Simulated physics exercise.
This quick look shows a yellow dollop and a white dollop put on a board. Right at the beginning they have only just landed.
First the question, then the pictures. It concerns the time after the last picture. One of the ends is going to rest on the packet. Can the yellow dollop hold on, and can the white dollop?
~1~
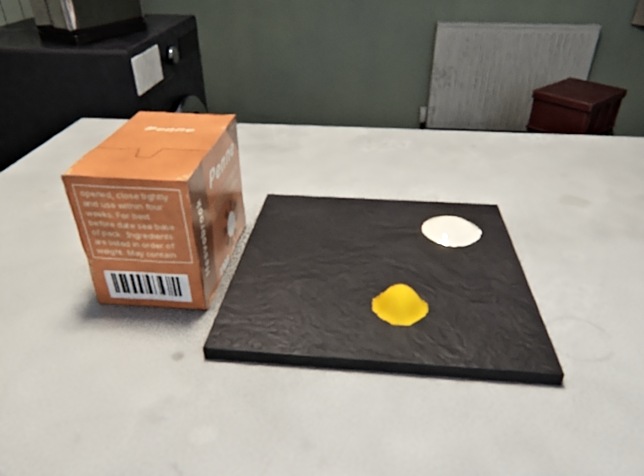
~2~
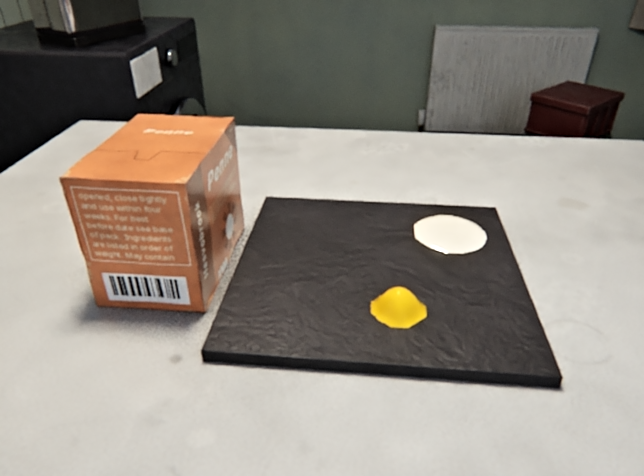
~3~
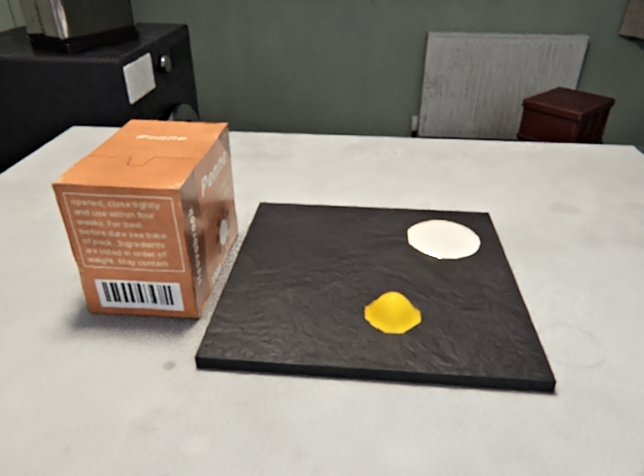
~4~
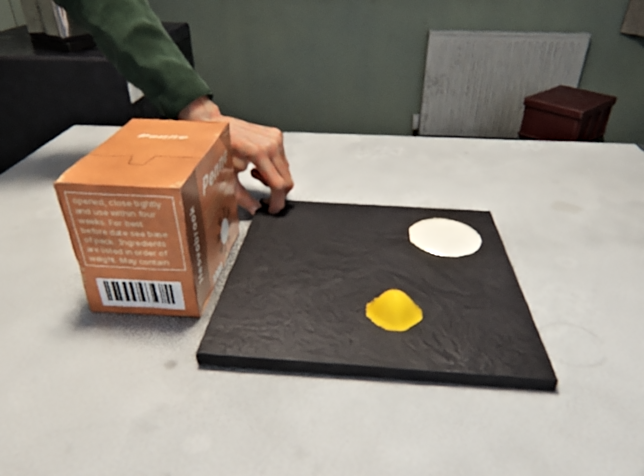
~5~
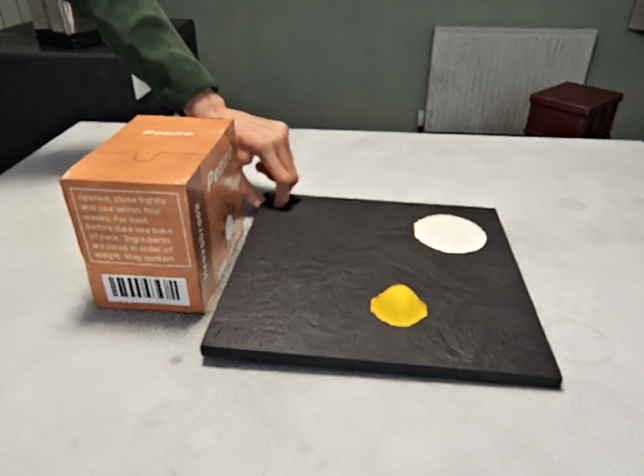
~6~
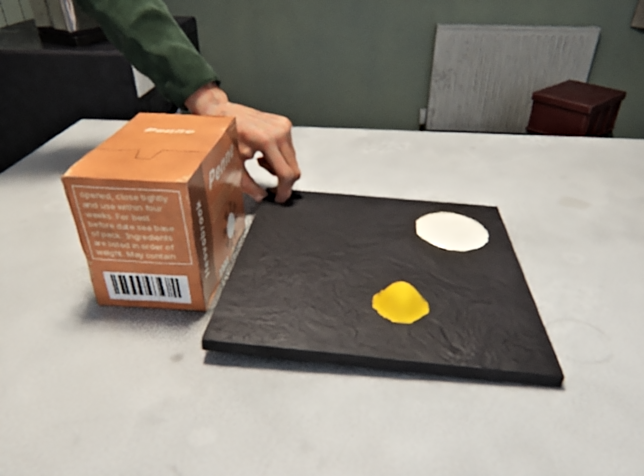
At the end, watch the yellow dollop cling on just fine; watch the white dollop trickle down and drop off.
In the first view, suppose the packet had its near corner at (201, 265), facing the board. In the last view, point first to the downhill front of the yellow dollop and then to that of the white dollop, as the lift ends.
Taken in turn, the fronts are at (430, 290) and (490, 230).
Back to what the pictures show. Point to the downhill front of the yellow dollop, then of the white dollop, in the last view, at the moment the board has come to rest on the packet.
In the last view, the first is close to (458, 263) and the second close to (513, 234).
Soon after, slope about 31°; the yellow dollop has not moved; the white dollop is dripping off the low end.
Later, the yellow dollop has not moved; the white dollop is dripping off the low end.
In the end, slope about 31°; the yellow dollop has not moved; the white dollop is dripping off the low end.
